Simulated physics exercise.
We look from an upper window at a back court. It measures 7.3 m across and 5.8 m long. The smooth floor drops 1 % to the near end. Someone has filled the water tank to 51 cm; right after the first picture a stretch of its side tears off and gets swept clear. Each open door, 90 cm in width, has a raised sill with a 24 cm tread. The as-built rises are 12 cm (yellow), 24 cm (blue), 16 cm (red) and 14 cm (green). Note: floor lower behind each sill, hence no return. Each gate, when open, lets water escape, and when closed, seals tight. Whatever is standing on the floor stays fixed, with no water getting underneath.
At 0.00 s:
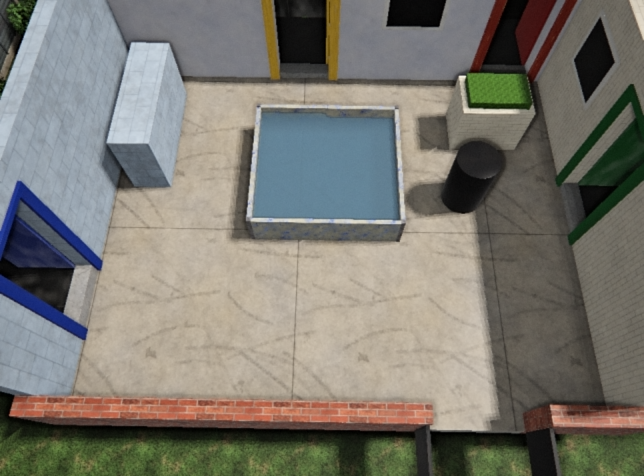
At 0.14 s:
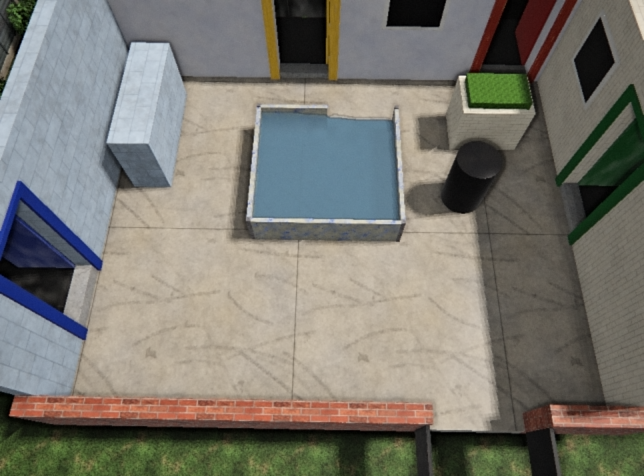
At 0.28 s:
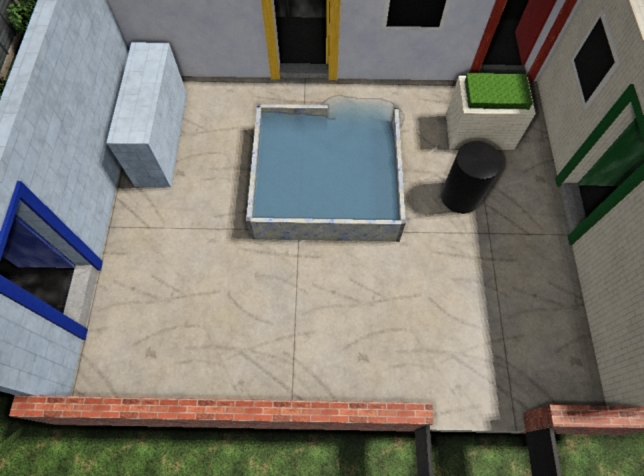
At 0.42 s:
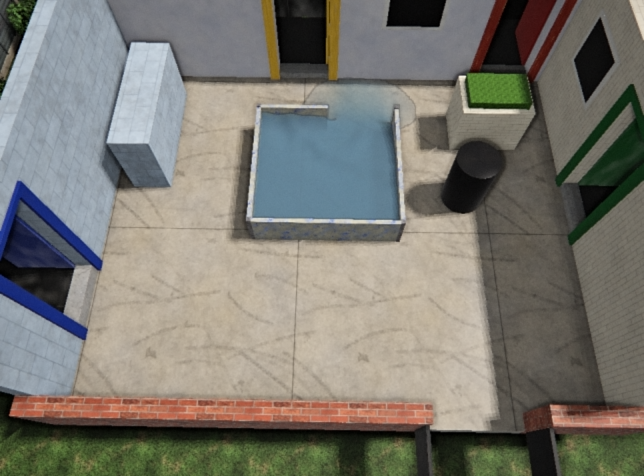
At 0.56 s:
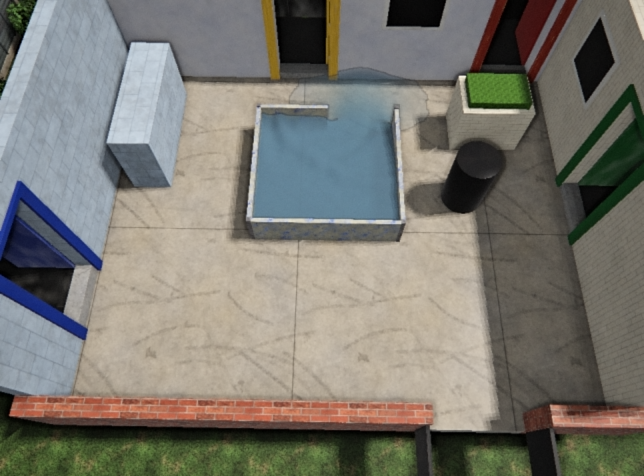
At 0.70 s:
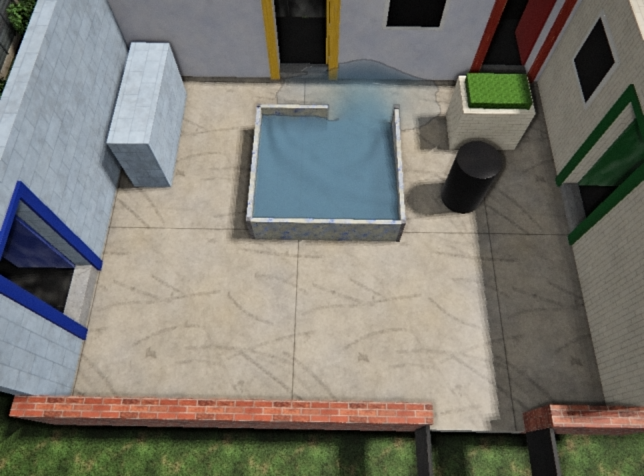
Water spills through a gap in the tank's far side and spreads toward the back wall.
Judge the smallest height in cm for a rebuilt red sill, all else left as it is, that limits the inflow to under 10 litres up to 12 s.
Roughly 22 cm at the least.
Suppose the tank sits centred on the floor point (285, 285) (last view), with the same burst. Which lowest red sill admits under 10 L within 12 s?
Minimum: Approx. 12.0 cm.
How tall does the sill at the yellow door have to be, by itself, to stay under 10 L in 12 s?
Yellow door - some 17 centimetres.
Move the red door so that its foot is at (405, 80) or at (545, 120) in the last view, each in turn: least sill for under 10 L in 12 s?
About 27 cm for the first and 27 cm for the second.
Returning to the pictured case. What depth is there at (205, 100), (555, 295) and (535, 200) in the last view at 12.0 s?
Roughly 6, 2 and 3 cm, in turn.
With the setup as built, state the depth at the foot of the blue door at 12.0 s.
The depth there is around 5.5 cm.
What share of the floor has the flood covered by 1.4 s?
Around 10 per cent of the free floor.
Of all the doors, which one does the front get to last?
That would be the blue door.
After 1.4 s water covers 10 % of the floor, deepest (36 cm) near (367, 88); 3 cm at the red door, 0 litres in over its 16 cm sill.
After 3.0 s water covers 30 % of the floor, deepest (33 cm) near (536, 98); 16 cm at the red door, 5 litres in over its 16 cm sill.
After 12.0 s water covers 95 % of the floor, deepest (8 cm) near (548, 412); 7 cm at the red door, 38 litres in over its 16 cm sill.
At the red door as built, the water arrived by 1.4 s and peaked near 22 cm at 3.8 s.
Run again over the same 12 s with other heights there, 24 litres in over 18 cm, 6 litres over 24 cm. The limit of 10 litres is kept from about 22 cm up.
